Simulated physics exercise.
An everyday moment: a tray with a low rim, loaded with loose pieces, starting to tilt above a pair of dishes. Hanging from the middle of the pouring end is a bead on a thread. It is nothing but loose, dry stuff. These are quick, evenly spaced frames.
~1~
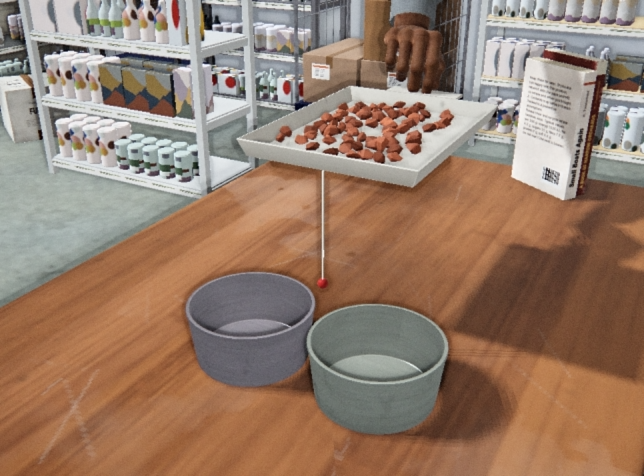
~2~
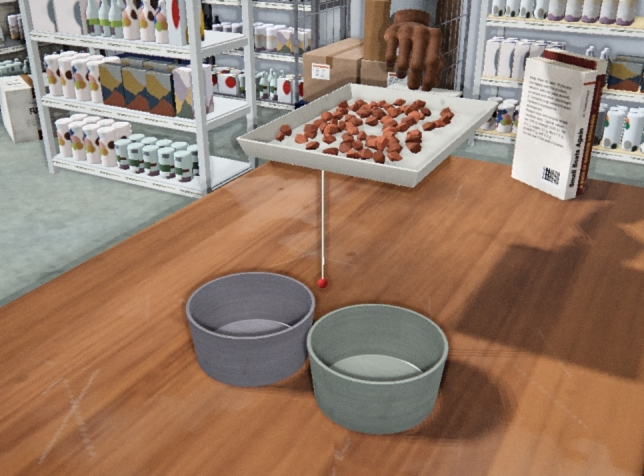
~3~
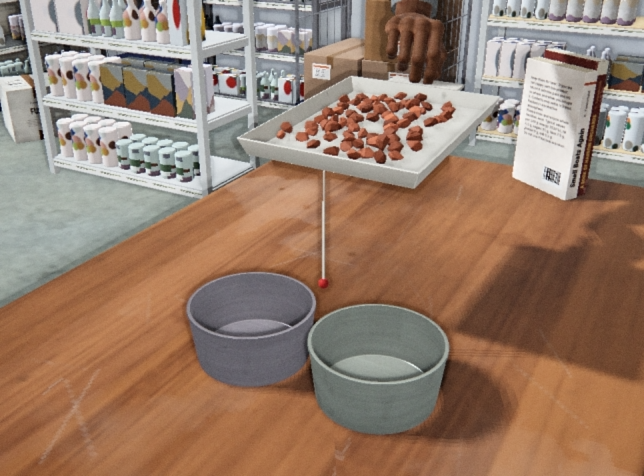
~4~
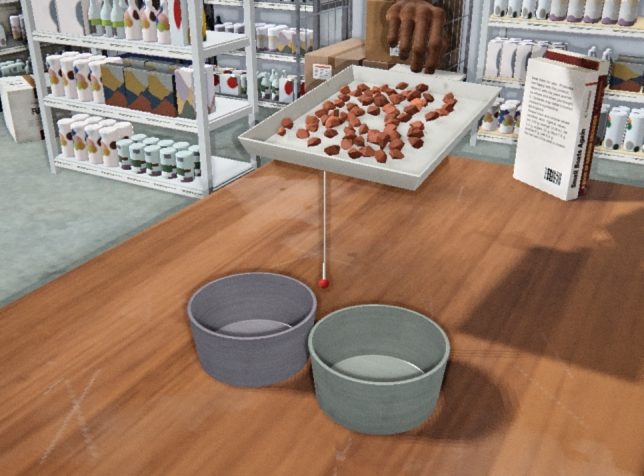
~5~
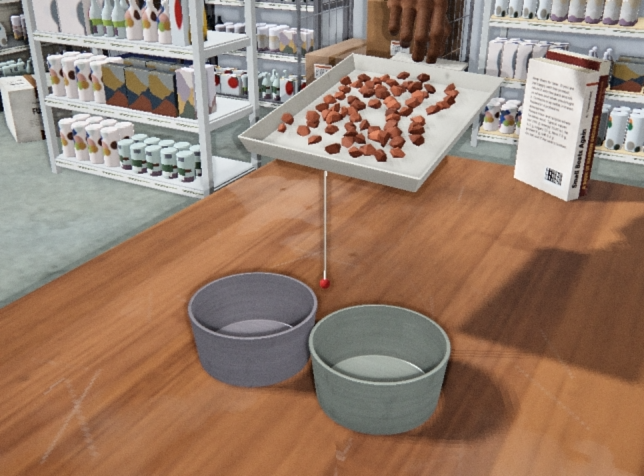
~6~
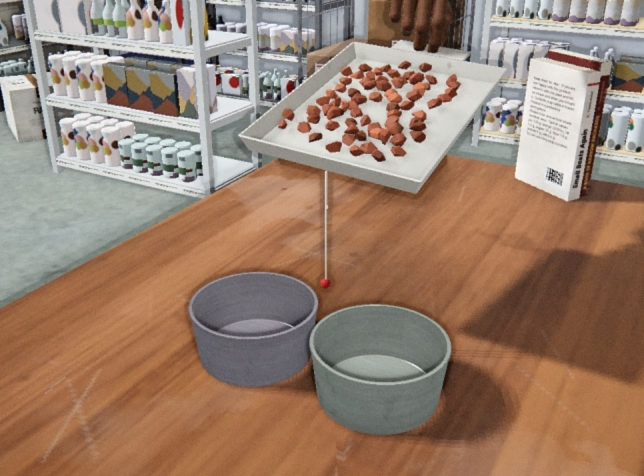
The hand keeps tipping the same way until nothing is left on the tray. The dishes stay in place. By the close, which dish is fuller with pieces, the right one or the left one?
Going by this, it mostly spills to the right of the two.
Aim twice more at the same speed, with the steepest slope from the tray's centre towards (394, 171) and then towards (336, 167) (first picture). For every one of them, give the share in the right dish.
Respectively 80 and 40 in a hundred.
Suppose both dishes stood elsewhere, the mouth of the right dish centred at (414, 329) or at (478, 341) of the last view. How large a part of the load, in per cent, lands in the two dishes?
Roughly 70 per cent, and 50 per cent.
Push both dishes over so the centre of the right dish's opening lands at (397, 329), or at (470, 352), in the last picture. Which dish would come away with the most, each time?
First try: The rightmost dish. Second try: The leftmost dish.
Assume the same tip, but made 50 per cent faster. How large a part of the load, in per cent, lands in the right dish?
It would be around 80 per cent.
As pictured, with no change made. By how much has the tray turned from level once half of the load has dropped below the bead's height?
A tilt of roughly 95°.
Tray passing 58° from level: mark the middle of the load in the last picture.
Load centre: Approx. (365, 150).
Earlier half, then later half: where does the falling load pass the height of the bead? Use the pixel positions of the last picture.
About (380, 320), and after that about (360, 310).
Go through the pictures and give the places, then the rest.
In the first picture, corners of the pouring end near (246, 138) and (414, 168), level; middle of the load near (372, 123), bits of crushed brick; left dish near (215, 355); right dish near (346, 400); bead on its thread near (323, 283).
In the second picture, corners of the pouring end near (246, 138) and (414, 168), level; middle of the load near (372, 122).
In the third picture, corners of the pouring end near (247, 137) and (415, 169), tipped barely, lowest at the right corner; middle of the load near (373, 117).
In the fourth picture, corners of the pouring end near (247, 136) and (415, 172), tipped a little, lowest at the right corner; middle of the load near (374, 111).
In the fifth picture, corners of the pouring end near (247, 135) and (416, 174), tipped a little, lowest at the right corner; middle of the load near (392, 114).
In the sixth picture, corners of the pouring end near (248, 134) and (416, 176), tipped a little, lowest at the right corner; middle of the load near (393, 108); left dish near (218, 354); right dish near (349, 400).
Shortly afterwards, tray tipped steeply; all but a few on the tray; a little in the air.
Next, tray tipped right over; a little on the tray; near half in the right dish; only a few in the left dish; only a few outside both; near a quarter in the air.
Some moments later, tray tipped past a quarter turn; the bulk in the right dish; a little in the left dish; a little outside both.
In the end, tray tipped past a quarter turn; the bulk in the right dish; a little in the left dish; a little outside both.
